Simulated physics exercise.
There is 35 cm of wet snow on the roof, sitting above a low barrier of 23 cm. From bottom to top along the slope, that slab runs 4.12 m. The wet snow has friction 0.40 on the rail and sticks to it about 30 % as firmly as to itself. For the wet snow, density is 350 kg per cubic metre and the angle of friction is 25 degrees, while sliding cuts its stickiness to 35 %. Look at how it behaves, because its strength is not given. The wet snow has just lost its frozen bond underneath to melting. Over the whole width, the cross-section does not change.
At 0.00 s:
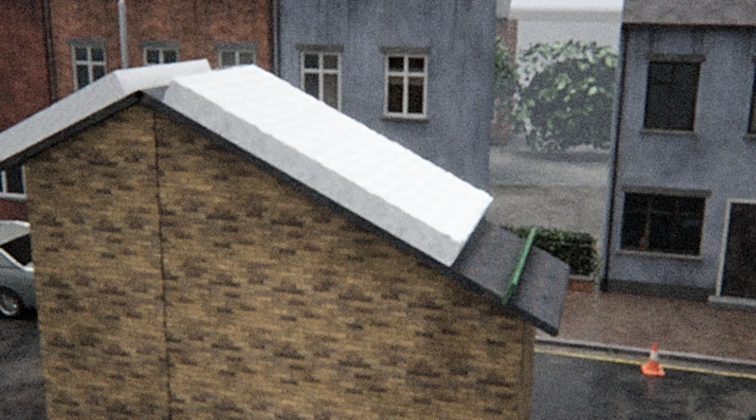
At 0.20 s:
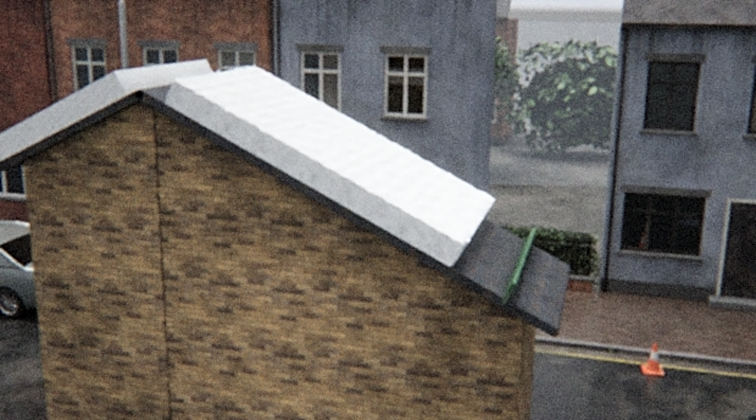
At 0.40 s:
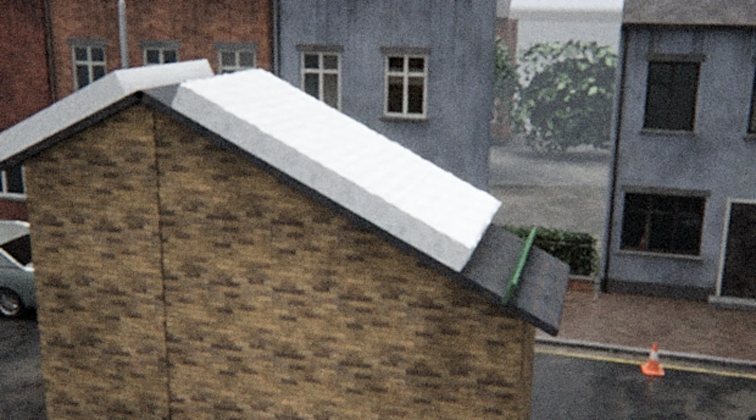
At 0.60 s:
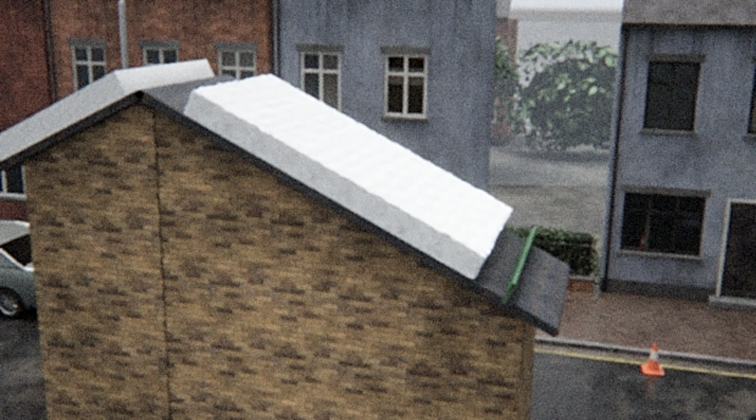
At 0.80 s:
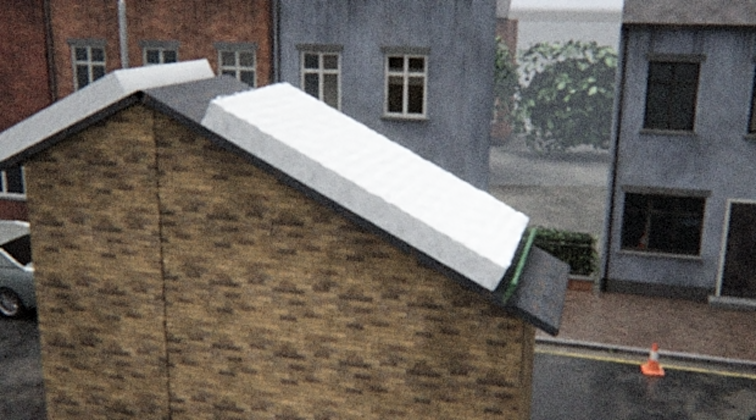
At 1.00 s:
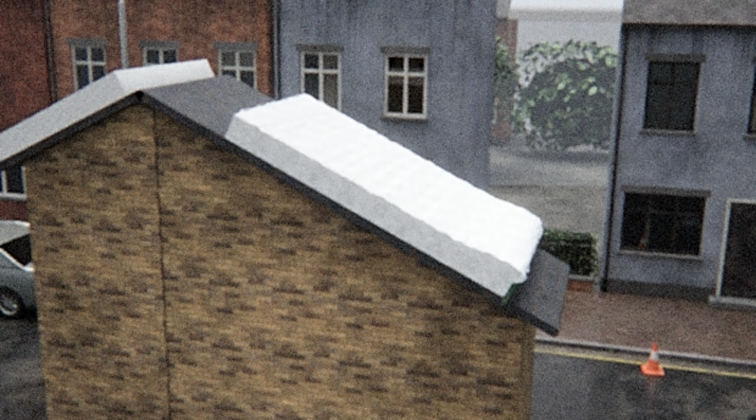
On the sloping roof of a brick building by a street, a thick slab of white snow slid slowly down to the right, baring dark roof behind it, and pushed onto the low green rail.
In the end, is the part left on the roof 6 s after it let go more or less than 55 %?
Outcome: Exceeding 55 percent.
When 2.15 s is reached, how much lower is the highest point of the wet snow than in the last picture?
0.5 m.
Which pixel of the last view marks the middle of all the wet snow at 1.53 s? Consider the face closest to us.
The spot is somewhere around (423, 232).
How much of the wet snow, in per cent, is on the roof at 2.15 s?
I'd say close to 85 in a hundred.
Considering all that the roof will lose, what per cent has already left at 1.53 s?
Share so far: Roughly 0 percent.
After 1.53 s, 99 % of the snow is on the roof.
After 2.15 s, 83 % of the snow is on the roof.
After 2.78 s, 76 % of the snow is on the roof.
After 3.40 s, 72 % of the snow is on the roof.
After 6.00 s, 72 % of the snow is on the roof.
